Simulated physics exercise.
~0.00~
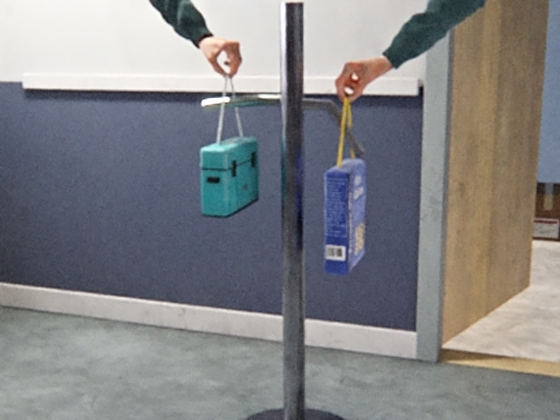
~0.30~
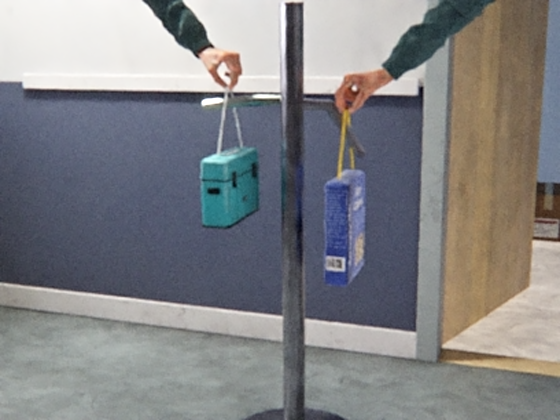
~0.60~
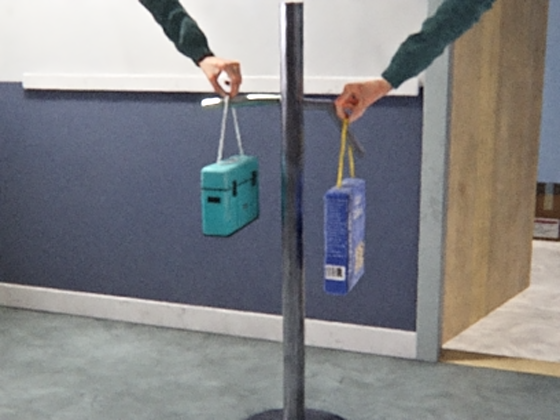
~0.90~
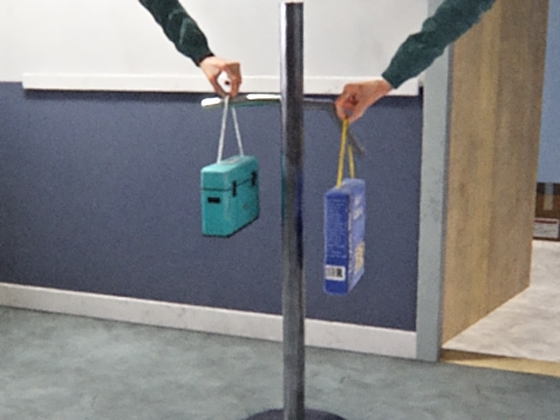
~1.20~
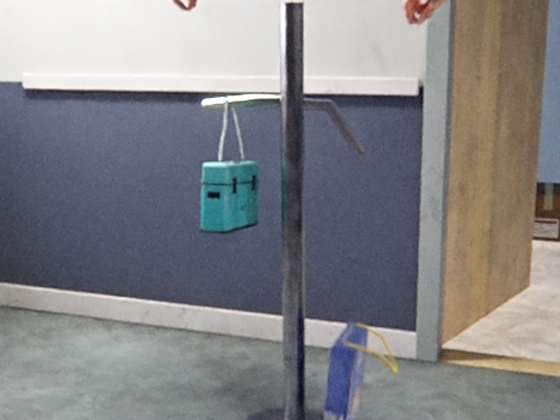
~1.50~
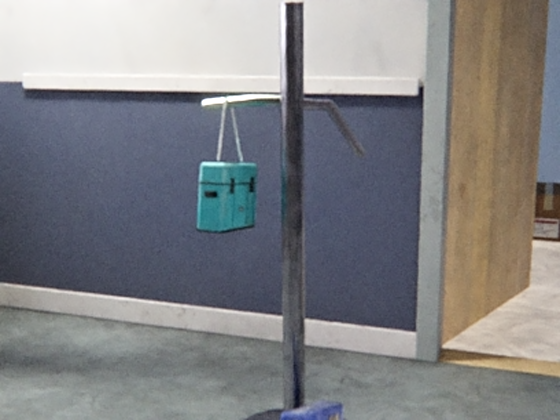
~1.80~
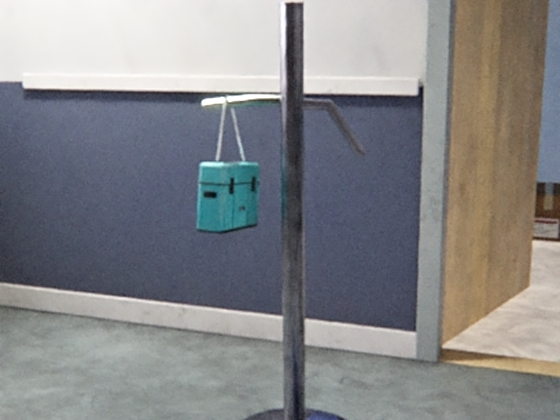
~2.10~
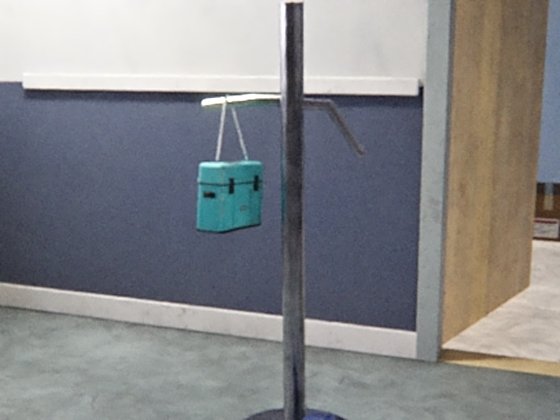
At the start, two hands in dark green sleeves hold a turquoise case and a blue bag by their loops, on either side of a metal post with two pegs. The hands lower both items a little, bringing the loops to the pegs, and pause there. Then the hands let go and draw back upward. The turquoise case stays hanging from the left peg, while the blue bag drops past the downward-bent right peg to the floor. It tips over near the post's base and slips mostly out of view, leaving the case hanging, turning slightly.
